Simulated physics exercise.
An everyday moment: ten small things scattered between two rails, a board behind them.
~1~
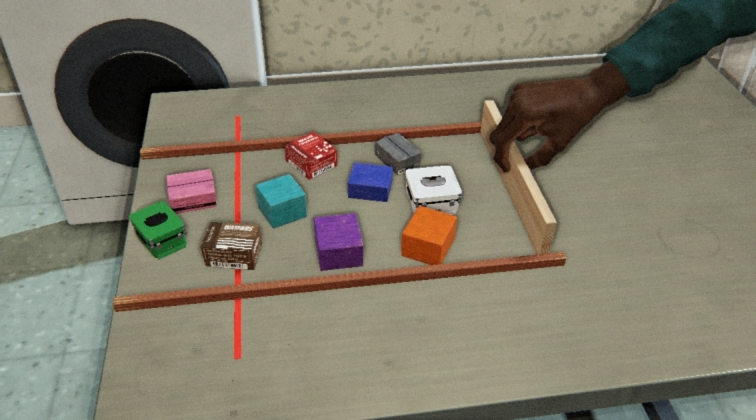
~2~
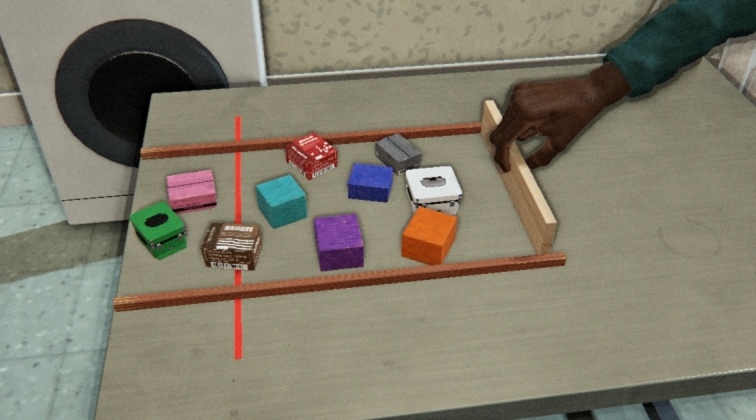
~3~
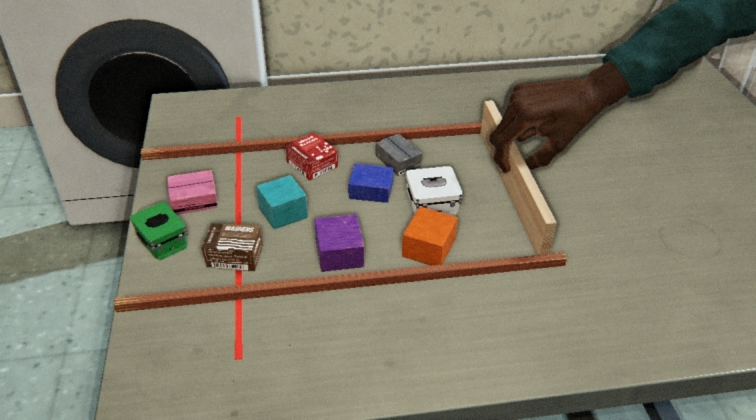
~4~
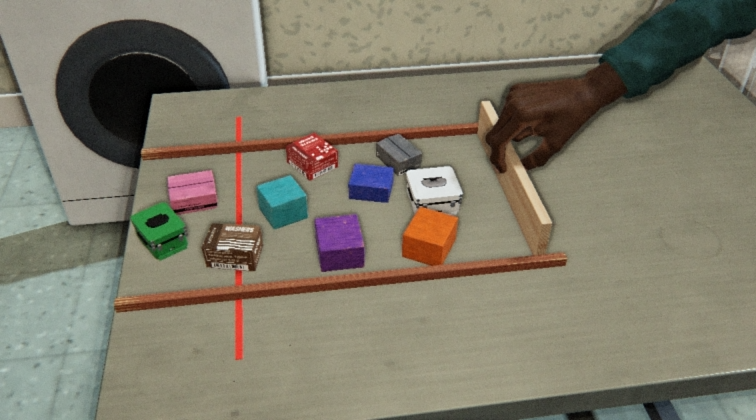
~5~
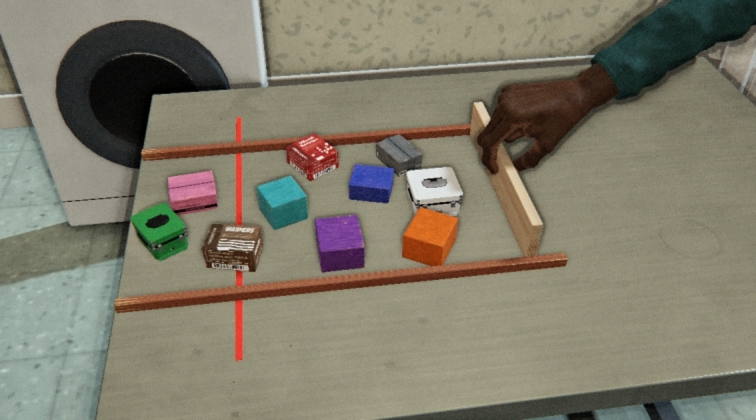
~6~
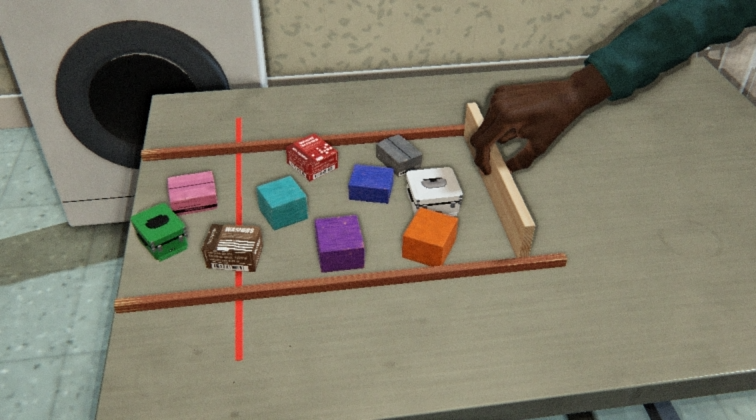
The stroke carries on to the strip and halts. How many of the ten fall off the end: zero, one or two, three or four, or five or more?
As it turns out, the number that fall off is zero.
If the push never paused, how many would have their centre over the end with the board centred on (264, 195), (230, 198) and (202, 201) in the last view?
Past the end: 0, 2 and 3.
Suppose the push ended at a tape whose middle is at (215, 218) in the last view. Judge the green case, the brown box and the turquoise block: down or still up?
The green case is lost; the brown box drops off; the turquoise block does not fall.
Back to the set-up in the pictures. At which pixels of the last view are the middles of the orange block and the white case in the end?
First (216, 266), then (213, 217).
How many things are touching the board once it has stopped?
The number is 3.
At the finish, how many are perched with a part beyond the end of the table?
That would be 3.
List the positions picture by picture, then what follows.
Green case (159, 231); pink box (192, 191); brown box (232, 246); board (514, 172); tape (238, 214), in the first picture.
Pink box (192, 192); white case (433, 192), in the second picture.
Brown box (233, 246); orange block (430, 237), in the third picture.
Green case (160, 232); board (510, 173), in the fourth picture.
Pink box (193, 193); grey box (399, 155), in the fifth picture.
Green case (160, 232); pink box (193, 193); brown box (233, 247); board (495, 175); tape (239, 216), in the sixth picture.
Soon after, none off yet; green case at rest near (160, 232); pink box at rest near (193, 193); brown box at rest near (233, 247).
Then, none off yet; green case at rest near (160, 232); pink box at rest near (193, 193); brown box moved a little near (211, 251).
At rest, the number that fall off is zero.
